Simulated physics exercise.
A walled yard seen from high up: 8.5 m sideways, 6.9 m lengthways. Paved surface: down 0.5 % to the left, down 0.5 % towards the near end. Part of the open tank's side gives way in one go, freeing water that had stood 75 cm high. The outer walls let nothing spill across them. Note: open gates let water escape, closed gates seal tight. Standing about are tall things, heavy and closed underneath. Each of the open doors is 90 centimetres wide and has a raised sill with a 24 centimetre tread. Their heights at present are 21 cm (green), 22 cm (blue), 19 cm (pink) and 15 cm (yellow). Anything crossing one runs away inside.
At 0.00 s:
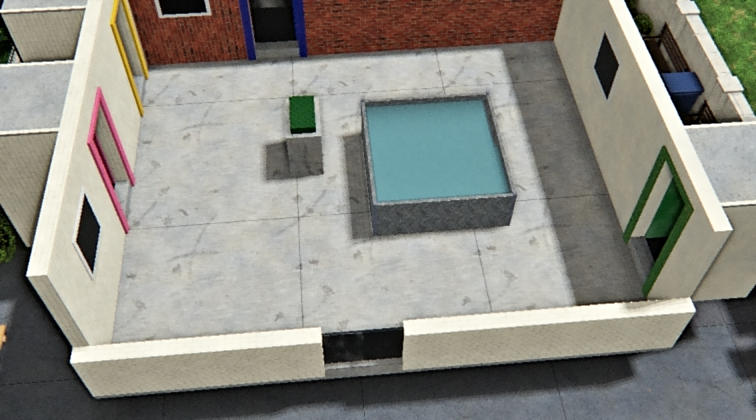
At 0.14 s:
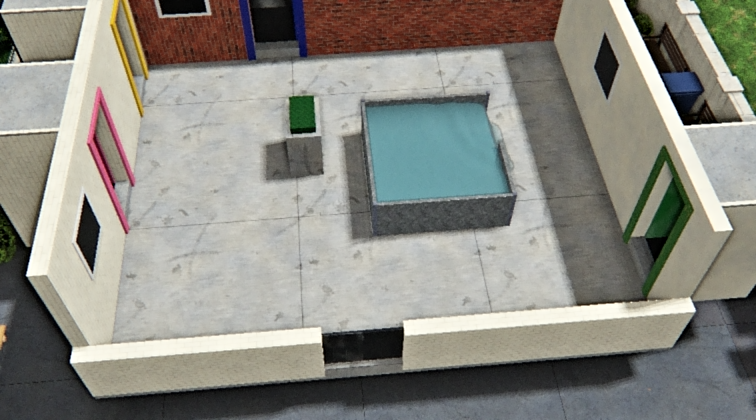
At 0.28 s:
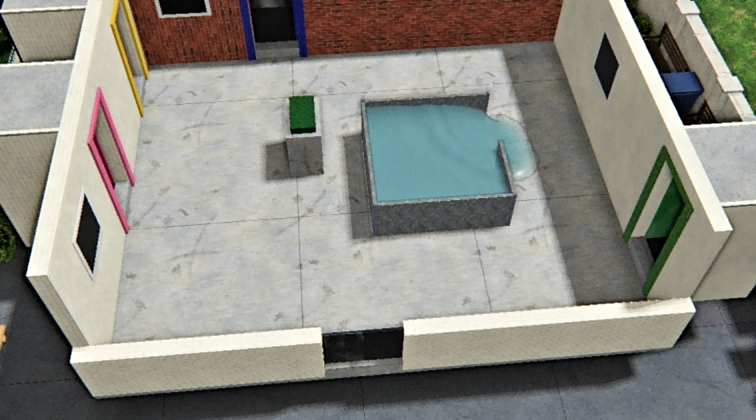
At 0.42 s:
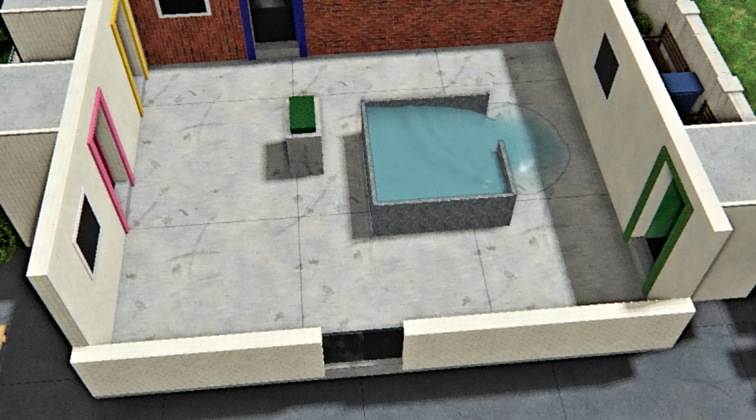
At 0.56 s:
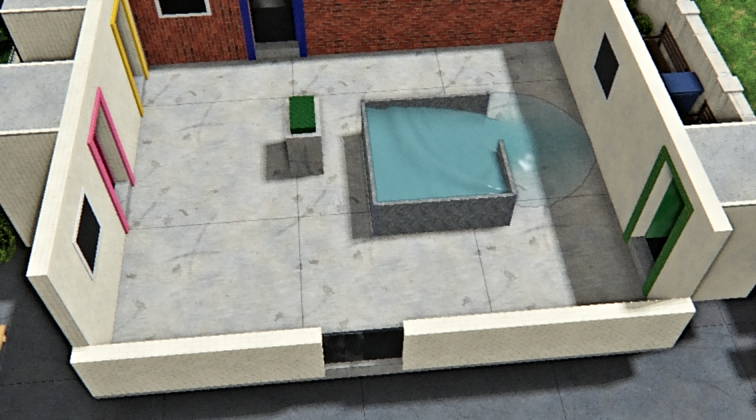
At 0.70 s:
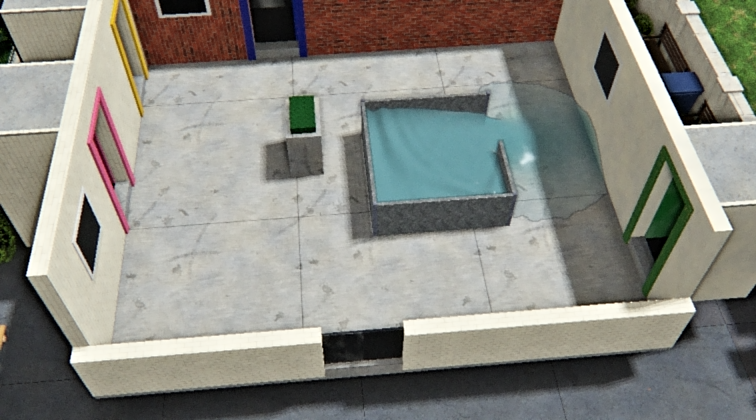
A walled yard with an open tank whose right side gives way, water pouring out and spreading across the paving towards the right wall.
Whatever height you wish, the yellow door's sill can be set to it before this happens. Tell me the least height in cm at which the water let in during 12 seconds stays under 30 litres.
It should be about 9.5 cm.
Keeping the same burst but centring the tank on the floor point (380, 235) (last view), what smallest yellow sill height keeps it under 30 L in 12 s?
At least roughly 7.0 cm high.
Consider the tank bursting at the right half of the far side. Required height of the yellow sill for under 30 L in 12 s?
Estimate: Near 12.0 cm.
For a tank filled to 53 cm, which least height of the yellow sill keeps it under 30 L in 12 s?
About 5.5 centimetres.
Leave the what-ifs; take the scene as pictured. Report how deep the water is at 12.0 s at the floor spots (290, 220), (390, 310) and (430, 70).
That's 5, 4 and 4 cm, in the order given.
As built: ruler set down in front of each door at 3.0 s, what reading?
Centimetres: Green = 8, blue = 0, pink = 0, yellow = 0.
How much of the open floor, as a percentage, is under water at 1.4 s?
Some 15 in a hundred.
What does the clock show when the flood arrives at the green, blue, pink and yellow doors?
Green = 1.4 s, blue = 3.4 s, pink = 6.0 s, yellow = 5.0 s.
After 1.4 s water covers 15 % of the floor, deepest (46 cm) near (589, 142); it has not reached the yellow door.
After 3.0 s water covers 35 % of the floor, deepest (40 cm) near (555, 47); it has not reached the yellow door.
After 12.0 s water covers 100 % of the floor, deepest (14 cm) near (109, 373); 9 cm at the yellow door, 0 litres in over its 15 cm sill.
At the yellow door as built, the water arrived by 5.0 s and peaked near 14 cm at 8.8 s.
With a sill of 8.5 cm, 47 litres would have come in within the 12 s; with 12 cm, 6 litres. So under 30 litres takes about 9.5 cm.
